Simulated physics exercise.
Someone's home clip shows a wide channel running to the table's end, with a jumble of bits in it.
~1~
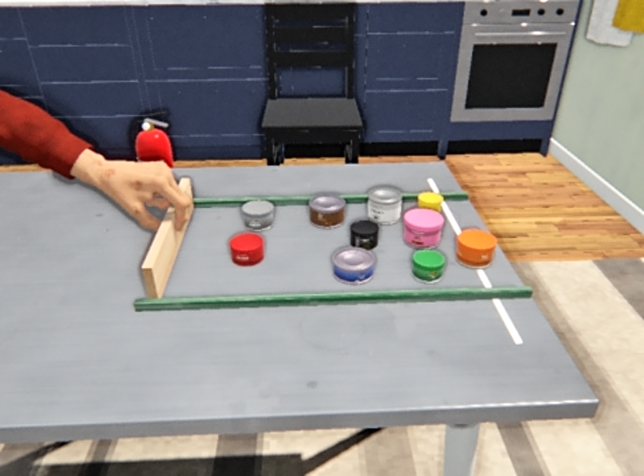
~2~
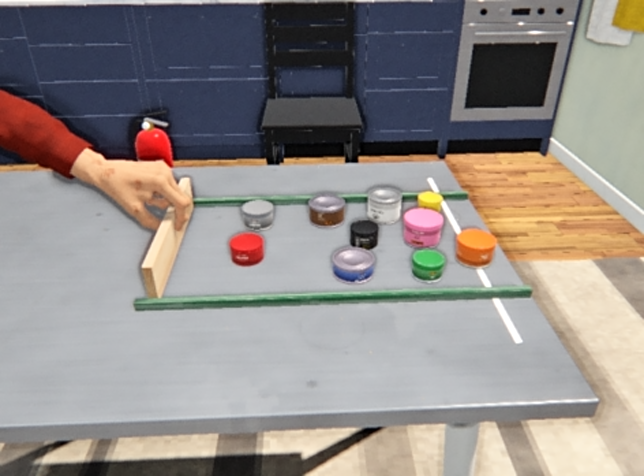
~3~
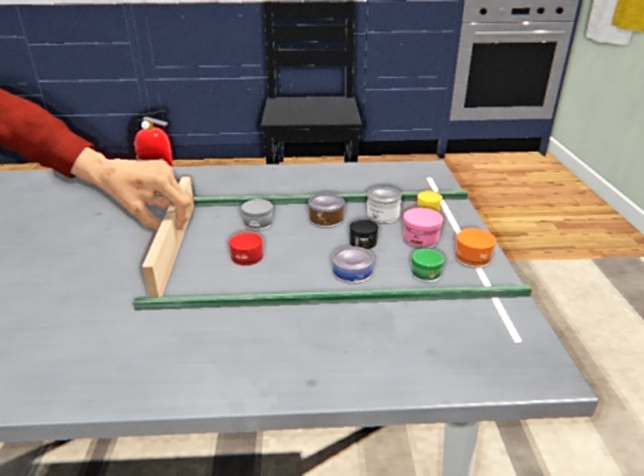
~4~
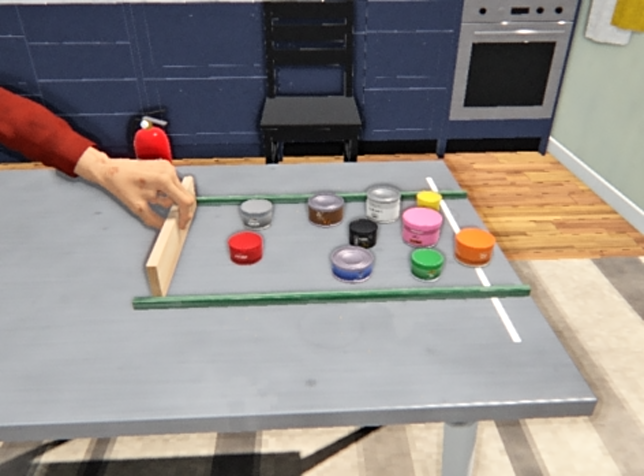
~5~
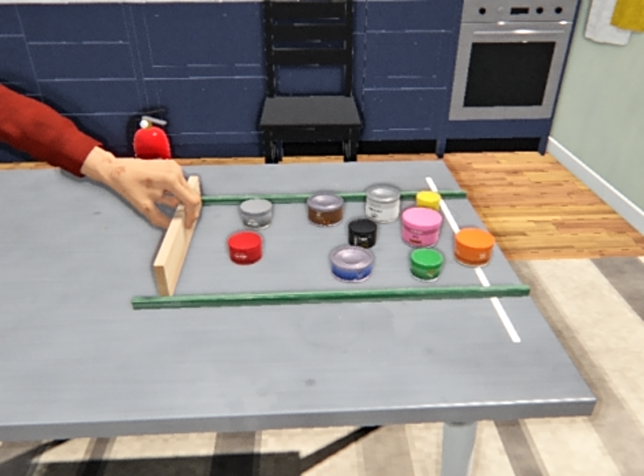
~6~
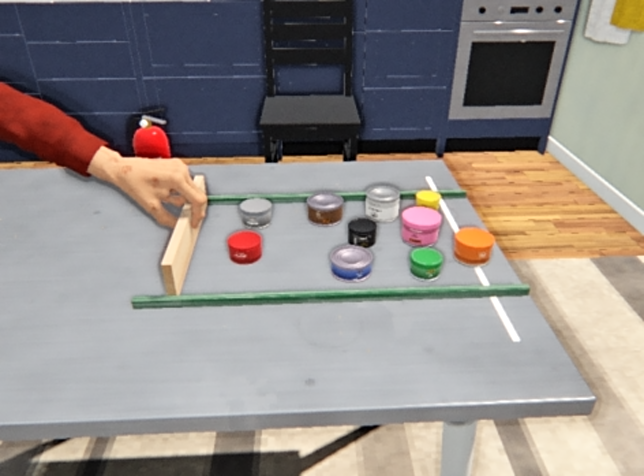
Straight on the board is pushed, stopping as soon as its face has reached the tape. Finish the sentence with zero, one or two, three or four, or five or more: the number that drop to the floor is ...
The number that drop to the floor is five or more.
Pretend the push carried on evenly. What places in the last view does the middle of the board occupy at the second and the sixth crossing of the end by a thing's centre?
(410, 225), later (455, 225).
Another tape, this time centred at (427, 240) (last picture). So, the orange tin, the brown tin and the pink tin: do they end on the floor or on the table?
The orange tin stays on, the brown tin remains up, the pink tin remains up.
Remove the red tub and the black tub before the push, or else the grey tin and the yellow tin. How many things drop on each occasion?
Falls come to 4 the first time and 4 the other time.
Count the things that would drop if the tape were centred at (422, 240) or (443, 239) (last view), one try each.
Try 1: 2; try 2: 2.
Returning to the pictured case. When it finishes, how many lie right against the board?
Total: 4.
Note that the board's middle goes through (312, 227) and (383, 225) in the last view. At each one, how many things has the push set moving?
At the first spot the count is 4, and at the second it is 9.
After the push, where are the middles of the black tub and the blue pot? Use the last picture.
Approximately (473, 225) for one, approximately (500, 264) for the other.
Soon after, none off yet; orange tin at rest near (473, 247); yellow tin at rest near (428, 203); pink tin at rest near (421, 227).
Then, none off yet; orange tin at rest near (473, 247); yellow tin moved about its own width near (446, 201); pink tin at rest near (421, 227).
Further on, one off so far; orange tin moving near (480, 248); yellow tin falling near (480, 376); pink tin moved about its own width near (462, 228).
At rest, the number that fall off is five or more; fallen, brown tin, white tin, green tin, pink tin, yellow tin and orange tin.
